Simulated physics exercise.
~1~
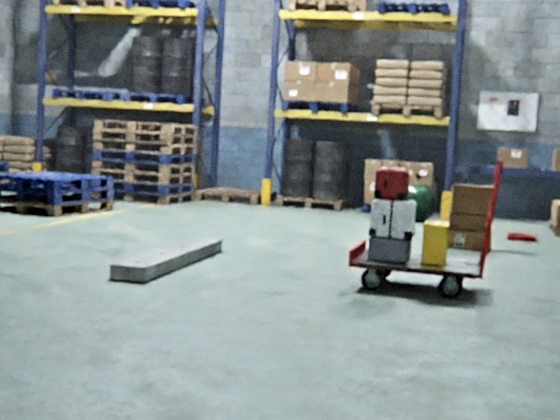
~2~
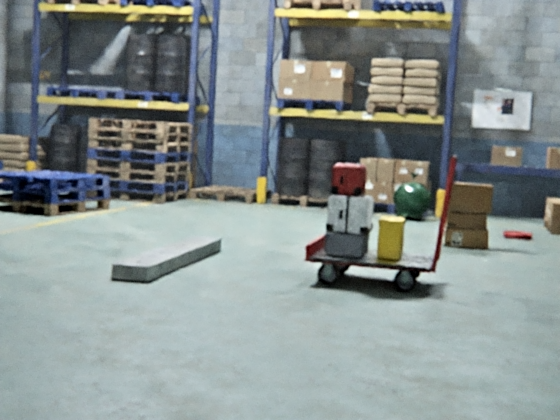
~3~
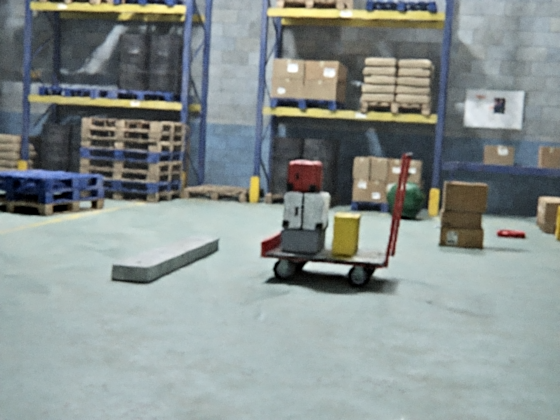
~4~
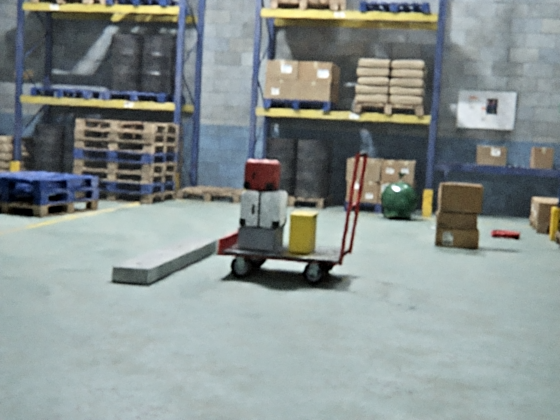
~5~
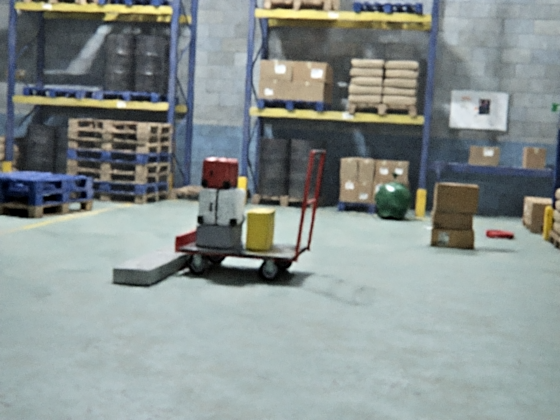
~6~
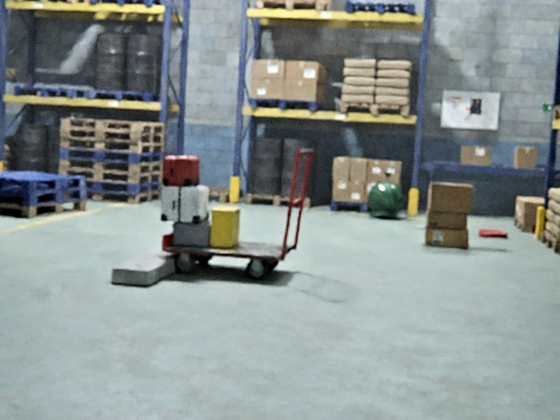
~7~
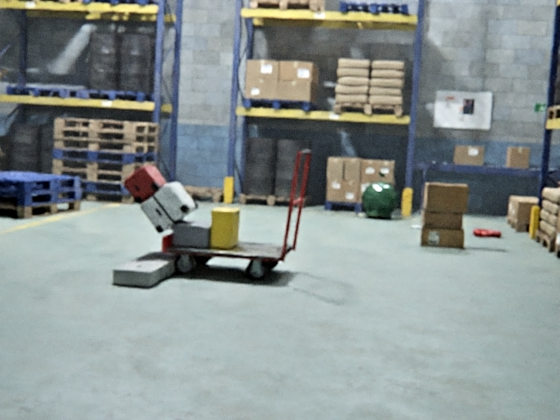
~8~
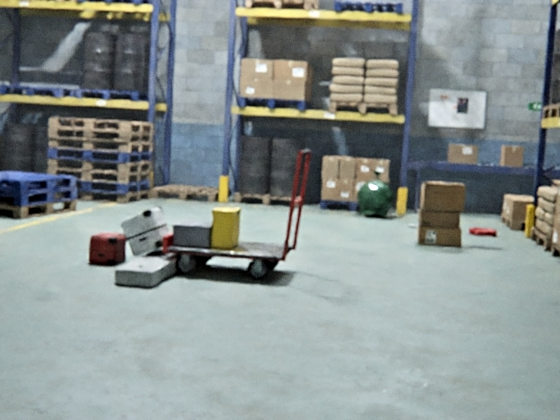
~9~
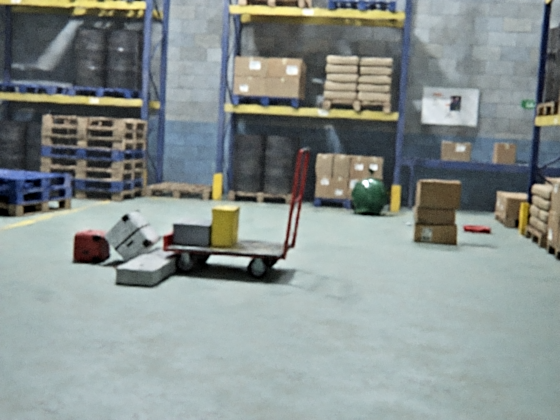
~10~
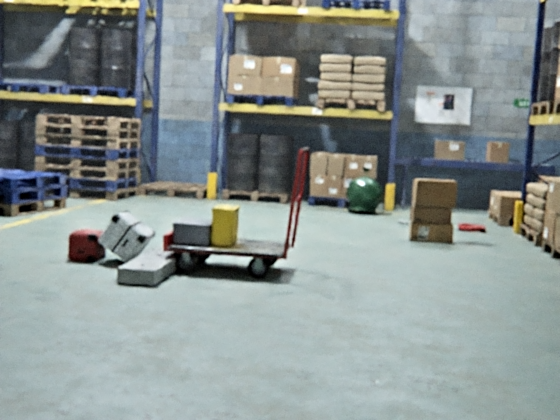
In the video, a red-handled platform trolley carrying two totes and a stack of cases rolls left across a warehouse floor and stops against a low beam, whereupon the red and white suitcases topple forward off the front and land beyond it, while the grey and yellow totes stay aboard.
